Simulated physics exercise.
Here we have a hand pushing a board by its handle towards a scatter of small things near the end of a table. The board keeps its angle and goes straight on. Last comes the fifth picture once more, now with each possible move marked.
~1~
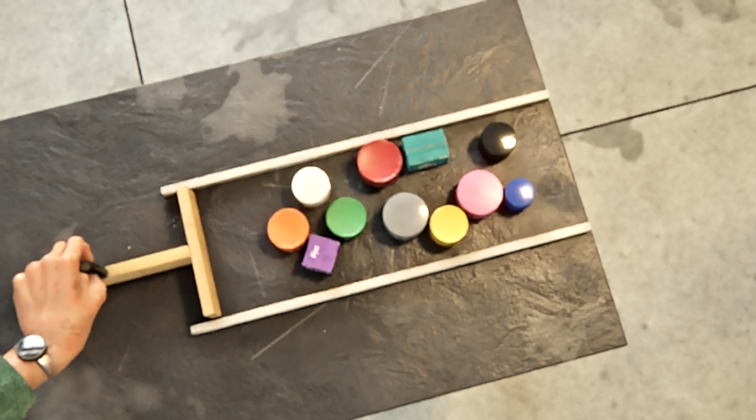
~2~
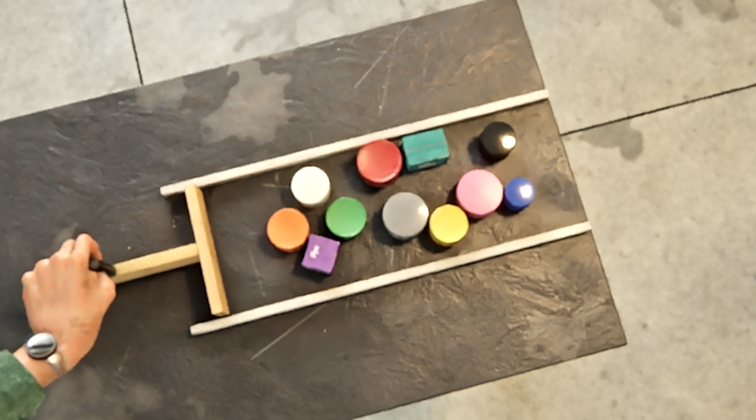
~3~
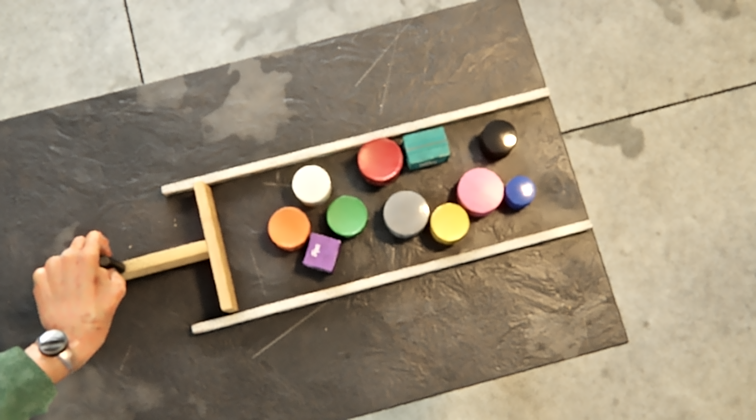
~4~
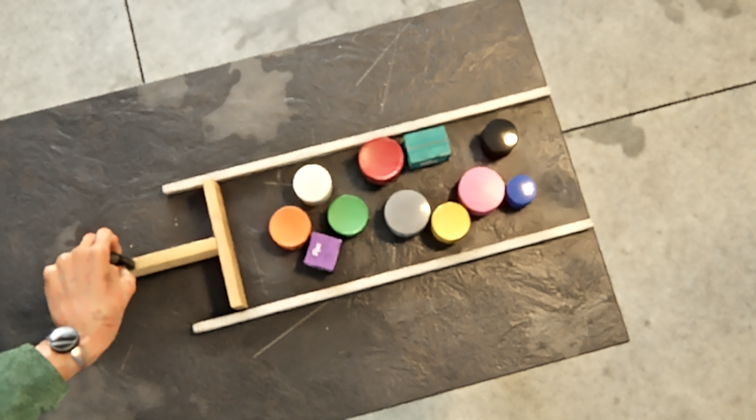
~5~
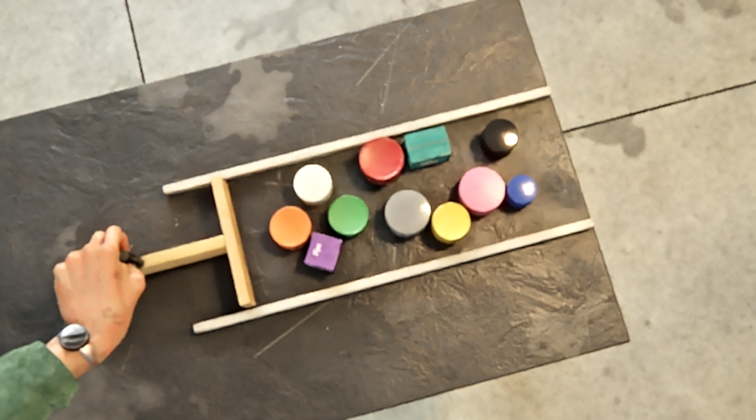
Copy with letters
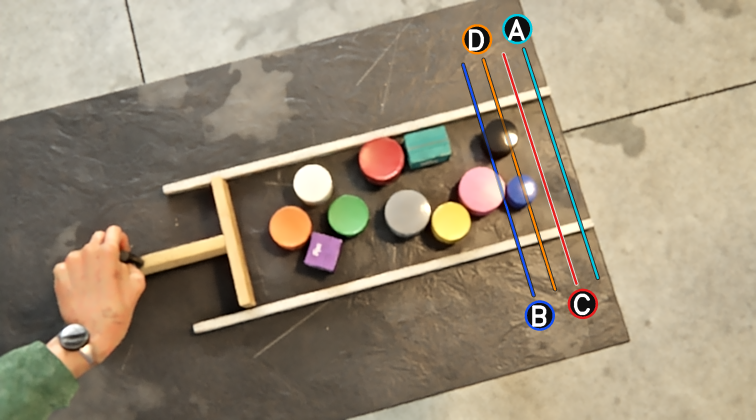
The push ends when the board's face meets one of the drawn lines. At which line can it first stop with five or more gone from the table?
As far as mark B.
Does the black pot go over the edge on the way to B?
Yes.
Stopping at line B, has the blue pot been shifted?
Yes.
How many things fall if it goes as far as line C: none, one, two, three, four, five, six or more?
Six or more.
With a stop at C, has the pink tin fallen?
Yes.
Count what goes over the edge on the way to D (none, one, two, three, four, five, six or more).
In all, six or more.
On the copy, A at (560, 160); B at (497, 177); C at (539, 166); D at (518, 171).
On B. First, board (327, 214); yellow jar (469, 230); white pot (340, 171).
Then, board (423, 189); black pot (551, 128); blue pot (548, 188).
Finally, board (498, 169); blue pot over the edge; yellow jar over the edge; five fallen.
By contrast, A drops eleven, but is farther than needed; C drops eight, but is farther than needed; D drops seven, but is farther than needed.
